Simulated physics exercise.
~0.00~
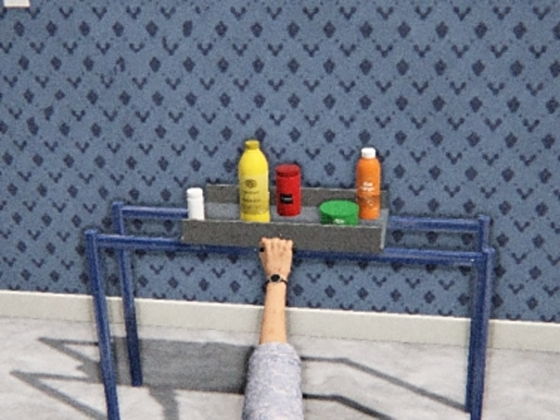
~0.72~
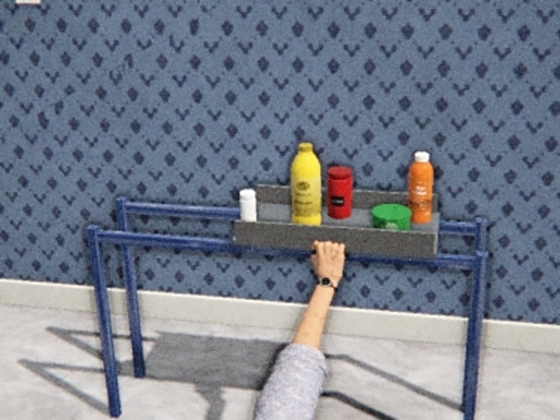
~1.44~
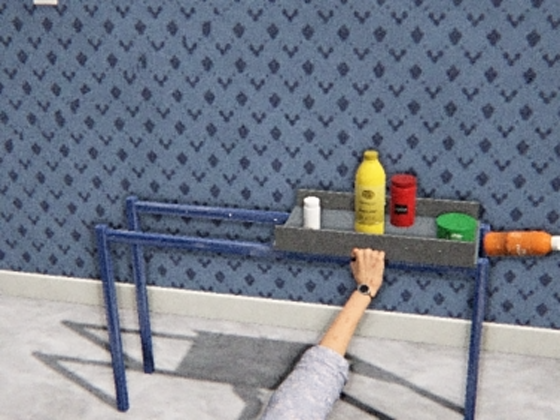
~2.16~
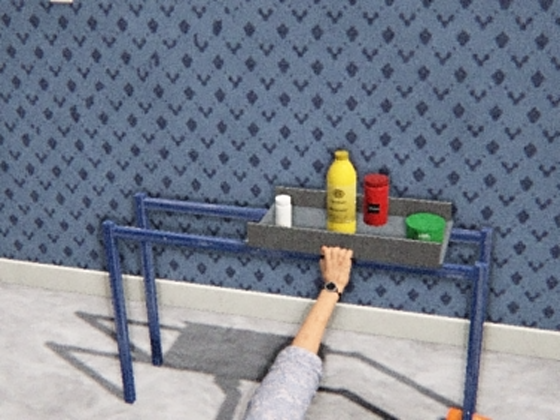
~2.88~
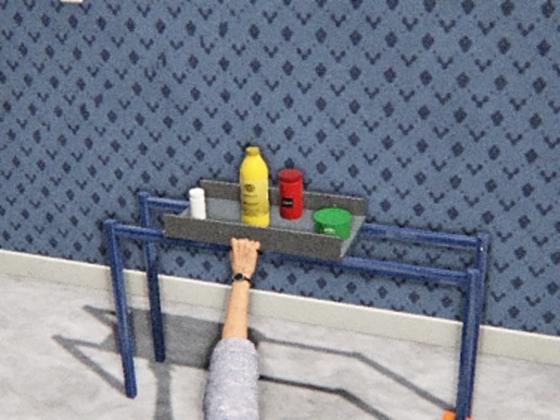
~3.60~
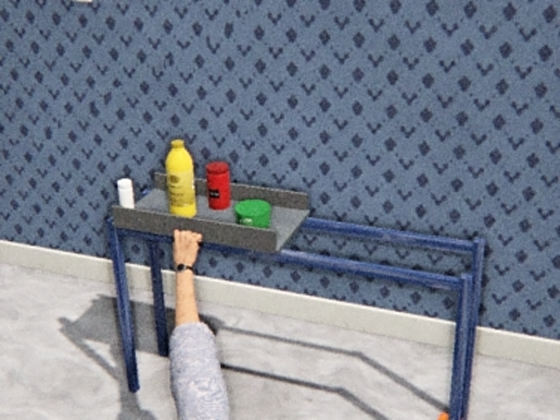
A grey tray resting on a blue metal frame, gripped at its front edge by a hand, carries a white shaker, a yellow bottle, a red jar, a green tub and an orange bottle. The hand slides it right along the rails, with everything upright. At the right end, the orange bottle tips over and leaves the tray sideways. As the tray starts back to the left, the bottle drops to the floor. The hand pushes the tray across to the left end, where the four remaining items still stand on it.
